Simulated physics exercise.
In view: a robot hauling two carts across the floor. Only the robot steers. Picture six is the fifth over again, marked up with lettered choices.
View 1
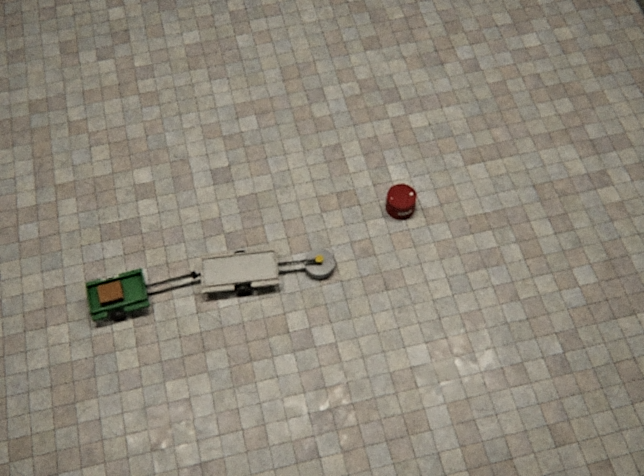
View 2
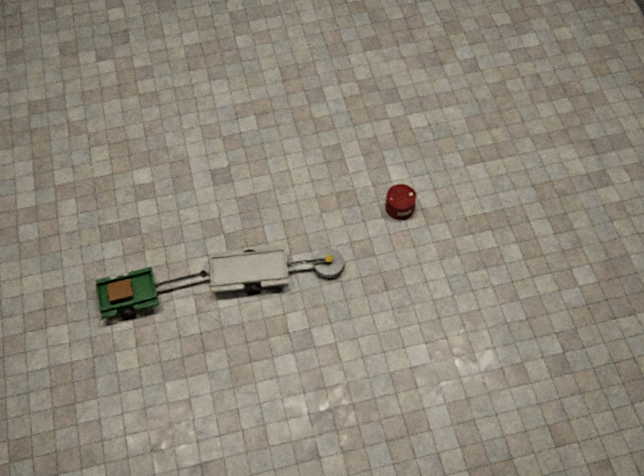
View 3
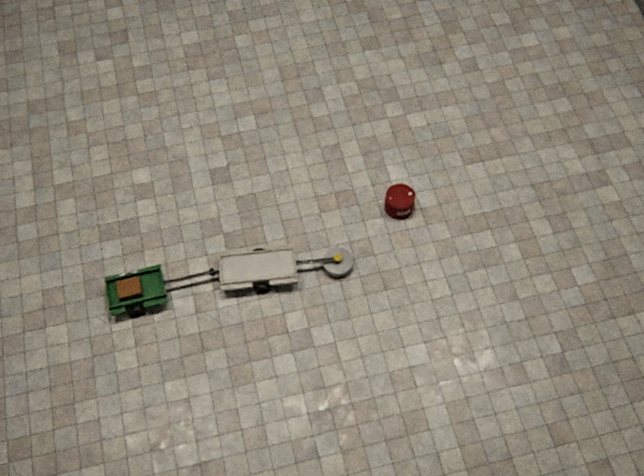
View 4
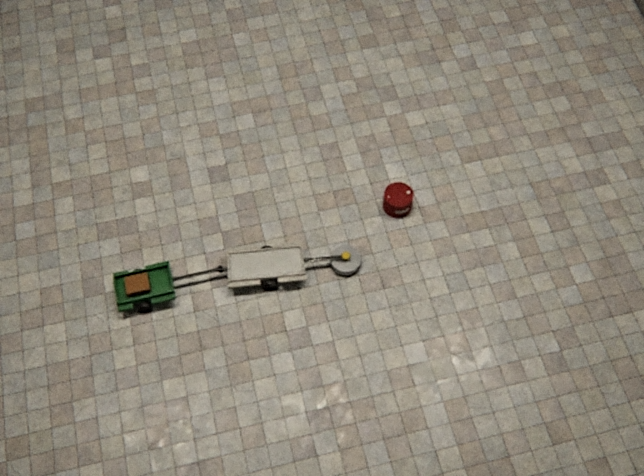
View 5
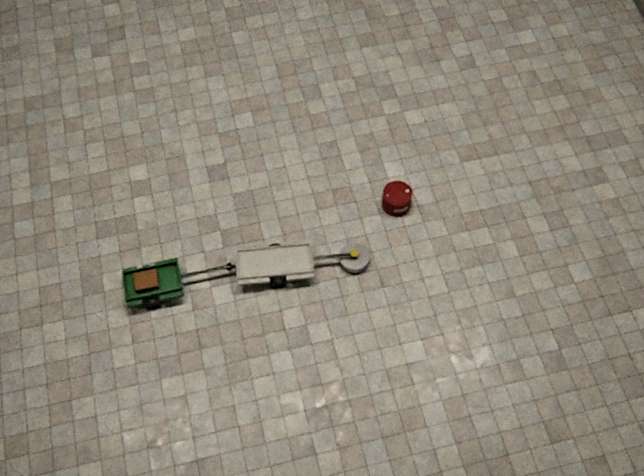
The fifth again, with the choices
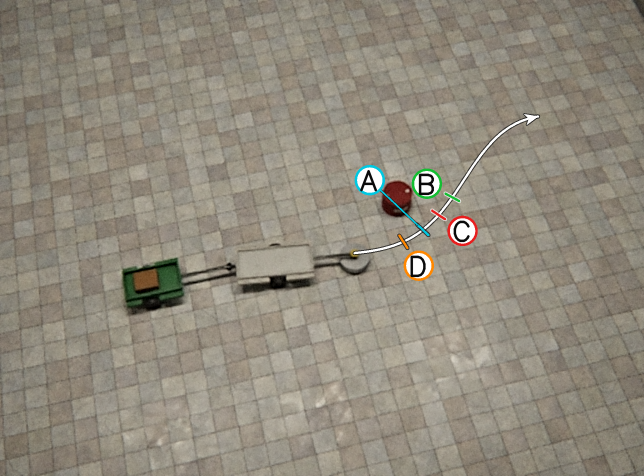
On a tiled floor, a small round robot slowly pulled a white cart and a green cart behind it, creeping a short way to the right and slightly upward, below a red tub.
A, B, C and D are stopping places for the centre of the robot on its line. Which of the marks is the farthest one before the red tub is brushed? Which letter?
Stop at C.
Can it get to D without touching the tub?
Yes.
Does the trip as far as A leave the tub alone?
Yes.
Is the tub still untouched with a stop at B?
For that mark, no.
On the marked copy, A at (423, 230); B at (452, 197); C at (439, 215); D at (403, 242); the route from (355, 253) via (459, 187) to (538, 116).
With C. Early on, robot (389, 251), last cart (189, 275).
Further on, robot (418, 237), last cart (222, 271).
At the end, robot (438, 219), last cart (251, 268); nothing has been touched.
As for the rest, A is safe but short; B is too far, the tub has been hit; D is safe but short.
